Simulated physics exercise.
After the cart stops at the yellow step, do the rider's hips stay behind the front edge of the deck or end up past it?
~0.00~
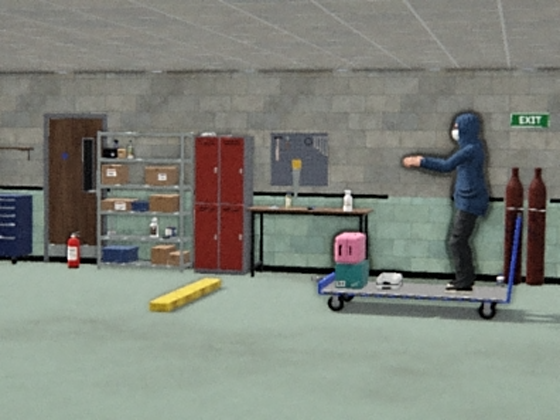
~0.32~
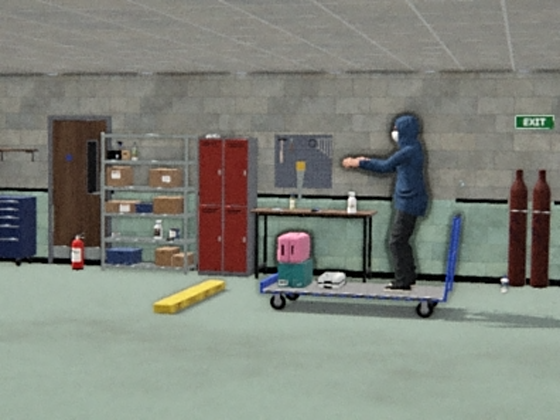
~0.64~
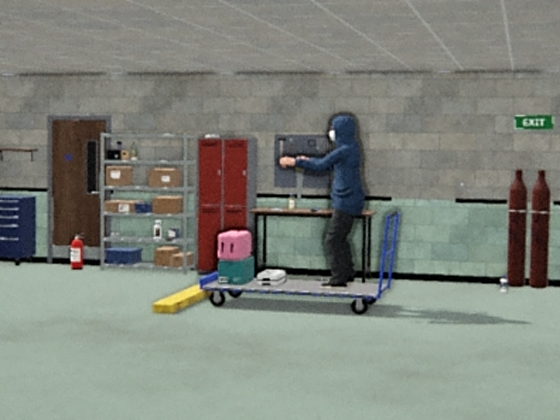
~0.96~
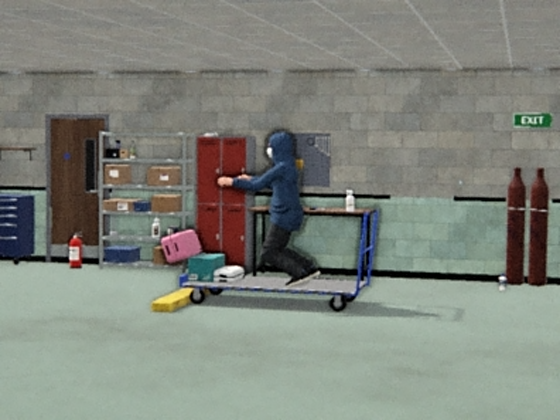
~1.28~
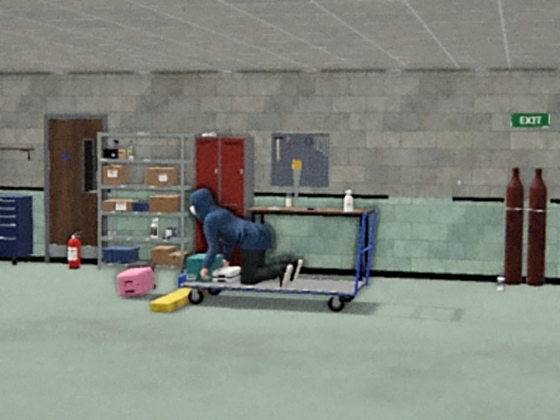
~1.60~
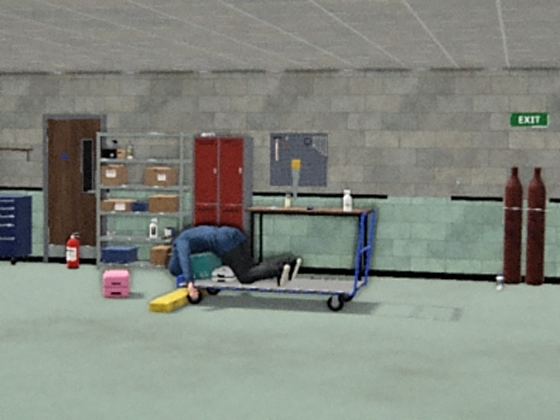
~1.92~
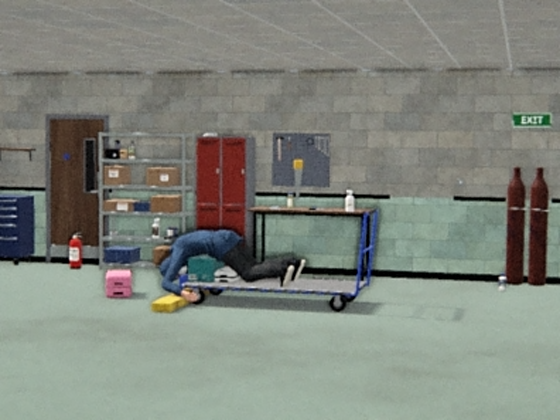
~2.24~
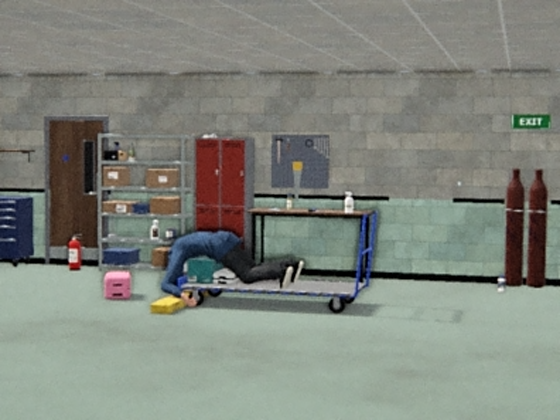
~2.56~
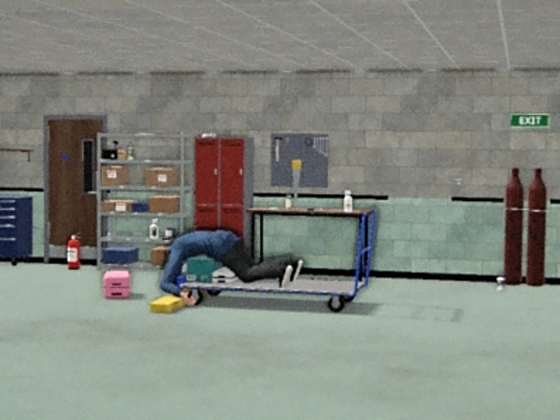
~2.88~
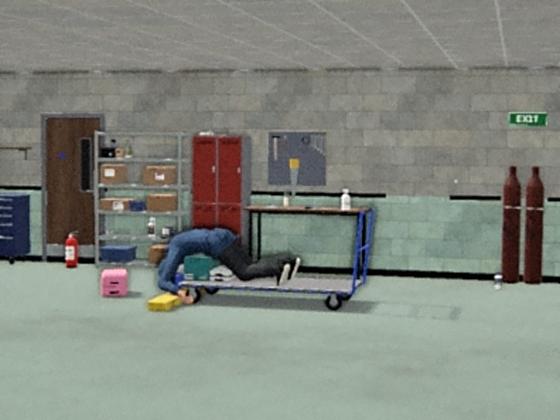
The rider's hips stay behind the front edge, though the upper body hangs over it toward the floor.
